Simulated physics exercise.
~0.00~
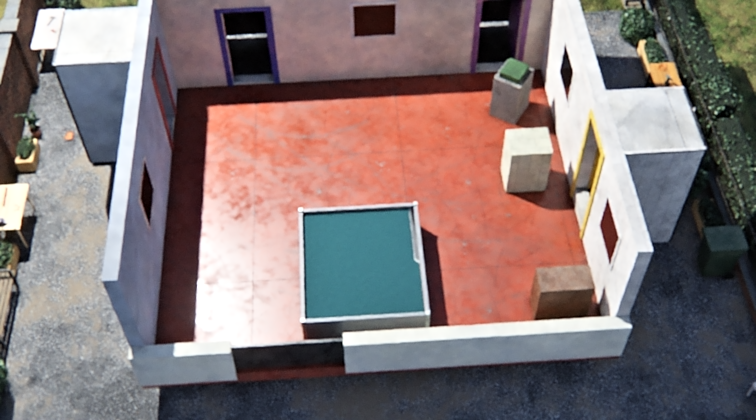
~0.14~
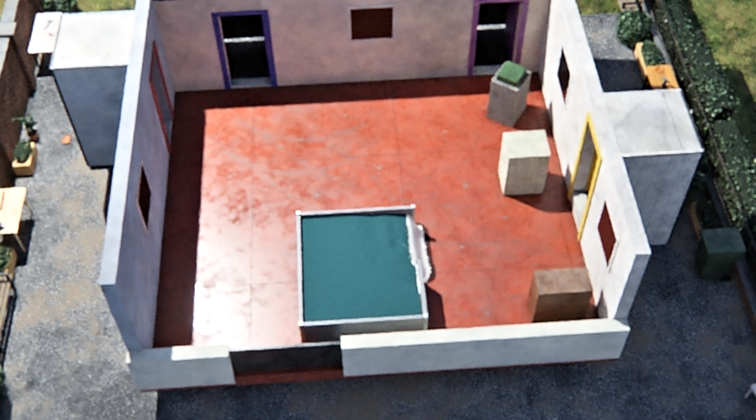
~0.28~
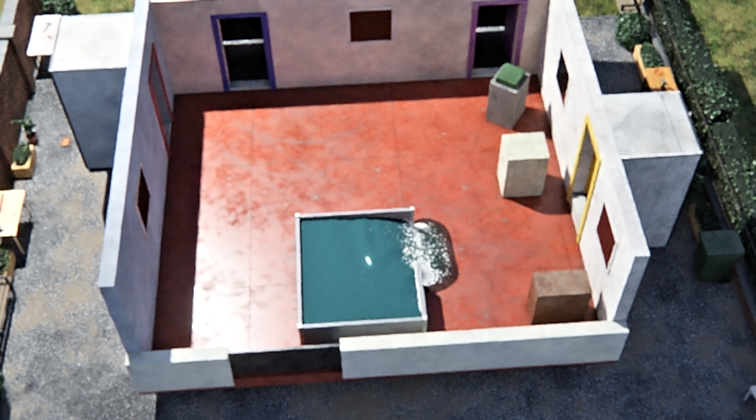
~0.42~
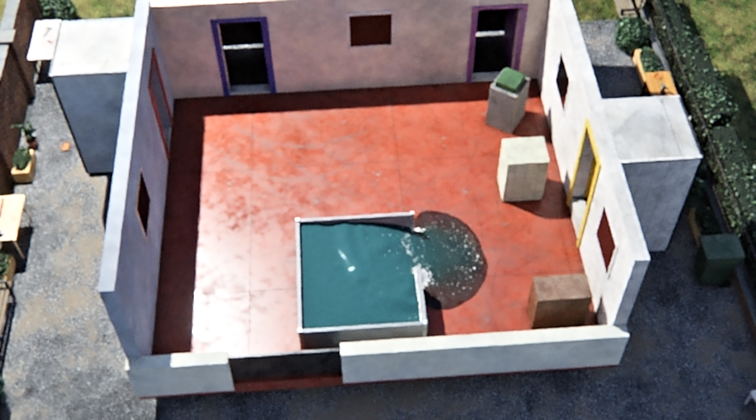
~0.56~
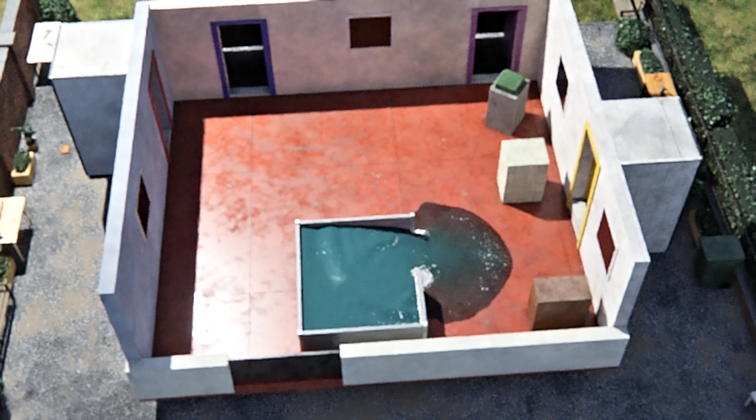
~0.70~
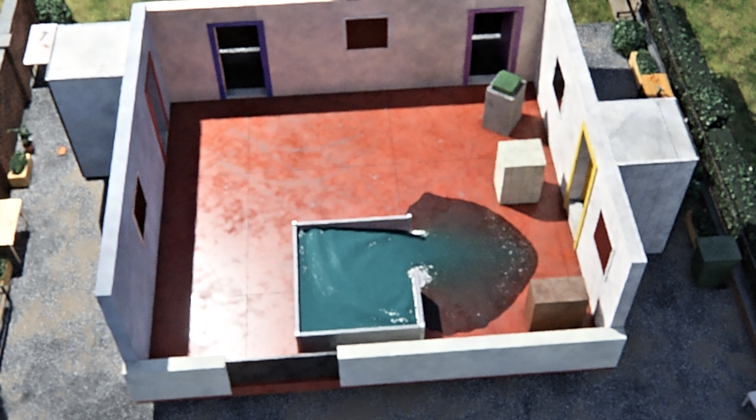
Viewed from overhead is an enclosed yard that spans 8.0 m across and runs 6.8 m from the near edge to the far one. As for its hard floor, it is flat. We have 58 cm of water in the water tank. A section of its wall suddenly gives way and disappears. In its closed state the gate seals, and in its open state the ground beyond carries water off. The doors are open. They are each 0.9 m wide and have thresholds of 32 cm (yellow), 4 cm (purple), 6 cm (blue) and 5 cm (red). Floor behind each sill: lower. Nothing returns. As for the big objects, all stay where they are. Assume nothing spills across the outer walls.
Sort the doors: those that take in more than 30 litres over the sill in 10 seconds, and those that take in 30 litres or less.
Sorted: The yellow door takes in 30 litres or less; the purple door takes in more; the blue door takes in 30 litres or less; the red door takes in 30 litres or less.
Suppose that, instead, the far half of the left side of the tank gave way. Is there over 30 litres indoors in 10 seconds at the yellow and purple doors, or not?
Here's how it goes: Yellow falls short, purple falls short.
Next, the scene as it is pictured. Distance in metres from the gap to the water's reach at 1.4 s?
I'd say around 3.4 m from the gap.
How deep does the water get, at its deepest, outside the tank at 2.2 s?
About 33 cm at most.
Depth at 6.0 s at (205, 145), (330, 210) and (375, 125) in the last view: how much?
0, 0, 4 cm.
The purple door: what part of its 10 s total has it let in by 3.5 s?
0 percent or so by then.
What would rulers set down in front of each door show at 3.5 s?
Depths in cm: Yellow 23, purple 8, blue 0, red 0.
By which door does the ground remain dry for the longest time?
The answer is the red door.
After 1.4 s water covers 20 % of the floor and is deepest (32 cm) near (422, 253); yellow door 24 cm at the sill, 0 L in, purple door not reached, blue door not reached, red door not reached.
After 2.2 s water covers 25 % of the floor and is deepest (33 cm) near (562, 207); yellow door 32 cm at the sill, 0 L in, purple door not reached, blue door not reached, red door not reached.
After 3.5 s water covers 35 % of the floor and is deepest (24 cm) near (598, 349); yellow door 23 cm at the sill, 0 L in, purple door 8 cm at the sill, 2 L in, blue door not reached, red door not reached.
After 6.0 s water covers 50 % of the floor and is deepest (18 cm) near (426, 361); yellow door 16 cm at the sill, 0 L in, purple door 8 cm at the sill, 35 L in, blue door not reached, red door not reached.
After 10.0 s water covers 80 % of the floor and is deepest (12 cm) near (429, 301); yellow door 11 cm at the sill, 0 L in, purple door 9 cm at the sill, 125 L in, blue door 3 cm at the sill, 0 L in, red door 7 cm at the sill, 2 L in.
